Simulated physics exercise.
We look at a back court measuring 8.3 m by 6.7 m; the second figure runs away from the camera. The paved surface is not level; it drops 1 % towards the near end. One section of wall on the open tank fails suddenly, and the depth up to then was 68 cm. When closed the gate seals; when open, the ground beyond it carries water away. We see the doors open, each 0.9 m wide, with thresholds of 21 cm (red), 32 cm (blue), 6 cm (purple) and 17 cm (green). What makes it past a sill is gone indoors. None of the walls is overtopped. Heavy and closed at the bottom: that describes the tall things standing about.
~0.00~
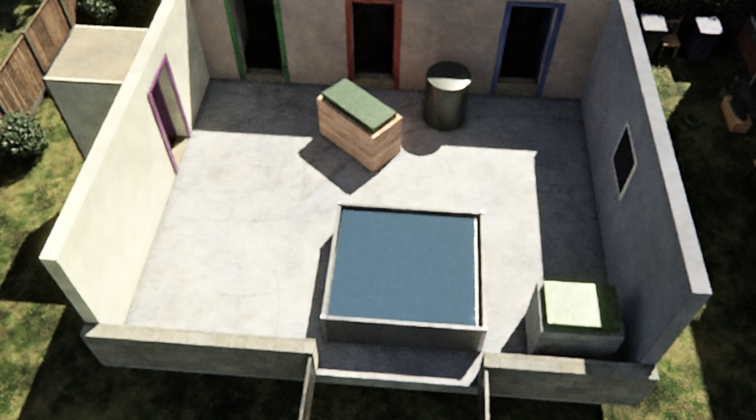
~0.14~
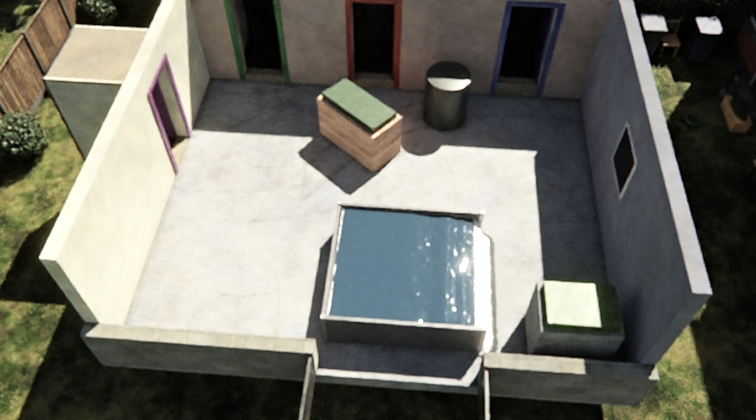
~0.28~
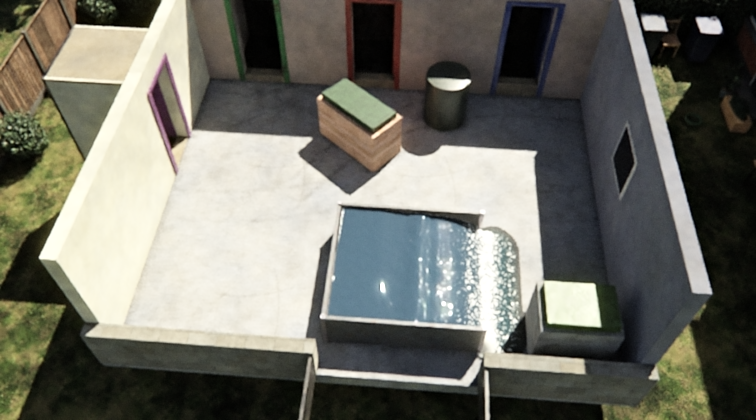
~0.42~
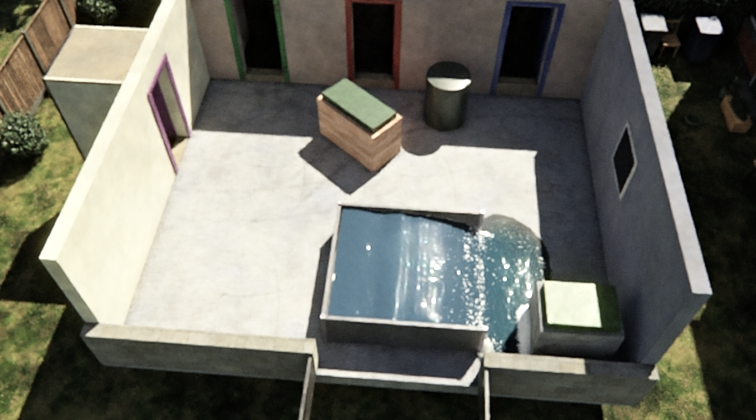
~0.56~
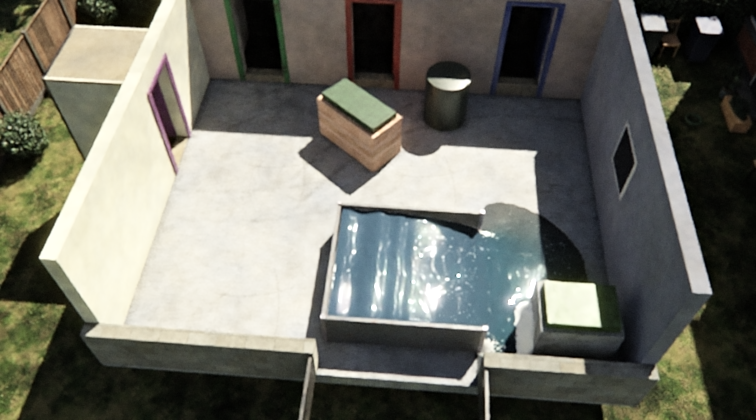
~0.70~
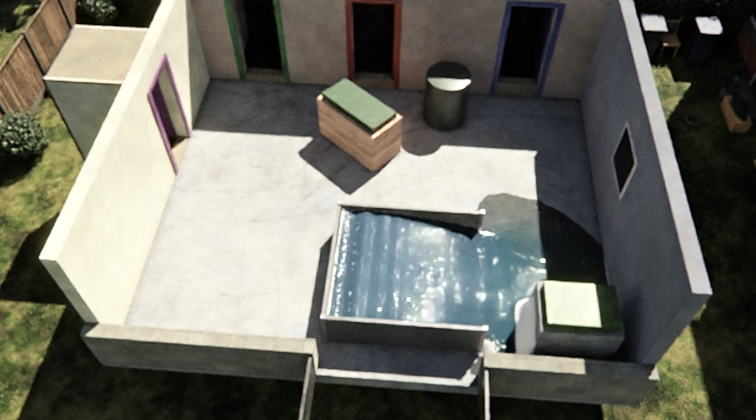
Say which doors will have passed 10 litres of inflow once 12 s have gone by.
After that time: Red door: Not passed, blue door: Not passed, purple door: Not passed, green door: Not passed.
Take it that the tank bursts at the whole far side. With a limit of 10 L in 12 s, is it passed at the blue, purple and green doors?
At blue the amount is beneath the mark, at purple it is higher than the mark, and at green it is beneath the mark.
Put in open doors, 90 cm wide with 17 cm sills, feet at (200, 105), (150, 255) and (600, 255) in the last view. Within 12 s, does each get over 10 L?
The first one doesn't reach it, the second one doesn't reach it, and the third one exceeds it.
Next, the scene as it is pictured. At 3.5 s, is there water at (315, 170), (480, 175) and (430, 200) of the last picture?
First spot bone dry, second soaked, third bone dry.
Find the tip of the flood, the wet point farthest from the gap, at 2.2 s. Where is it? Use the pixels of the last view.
(580, 115).
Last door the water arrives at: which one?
It's the purple door.
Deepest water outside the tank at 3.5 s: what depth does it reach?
Max around 35 cm.
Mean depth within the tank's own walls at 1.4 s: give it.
Depth, averaged: Around 40 centimetres.
After 1.4 s water covers 20 % of the floor and is deepest (48 cm) near (517, 326); red door not reached, blue door not reached, purple door not reached, green door not reached.
After 2.2 s water covers 25 % of the floor and is deepest (62 cm) near (610, 382); red door not reached, blue door not reached, purple door not reached, green door not reached.
After 3.5 s water covers 40 % of the floor and is deepest (35 cm) near (610, 382); red door not reached, blue door 25 cm at the sill, 0 L in, purple door not reached, green door not reached.
After 7.0 s water covers 65 % of the floor and is deepest (19 cm) near (587, 158); red door 4 cm at the sill, 0 L in, blue door 15 cm at the sill, 0 L in, purple door 4 cm at the sill, 0 L in, green door 5 cm at the sill, 0 L in.
After 12.0 s water covers 95 % of the floor and is deepest (16 cm) near (587, 381); red door 2 cm at the sill, 0 L in, blue door 4 cm at the sill, 0 L in, purple door 4 cm at the sill, 0 L in, green door 2 cm at the sill, 0 L in.
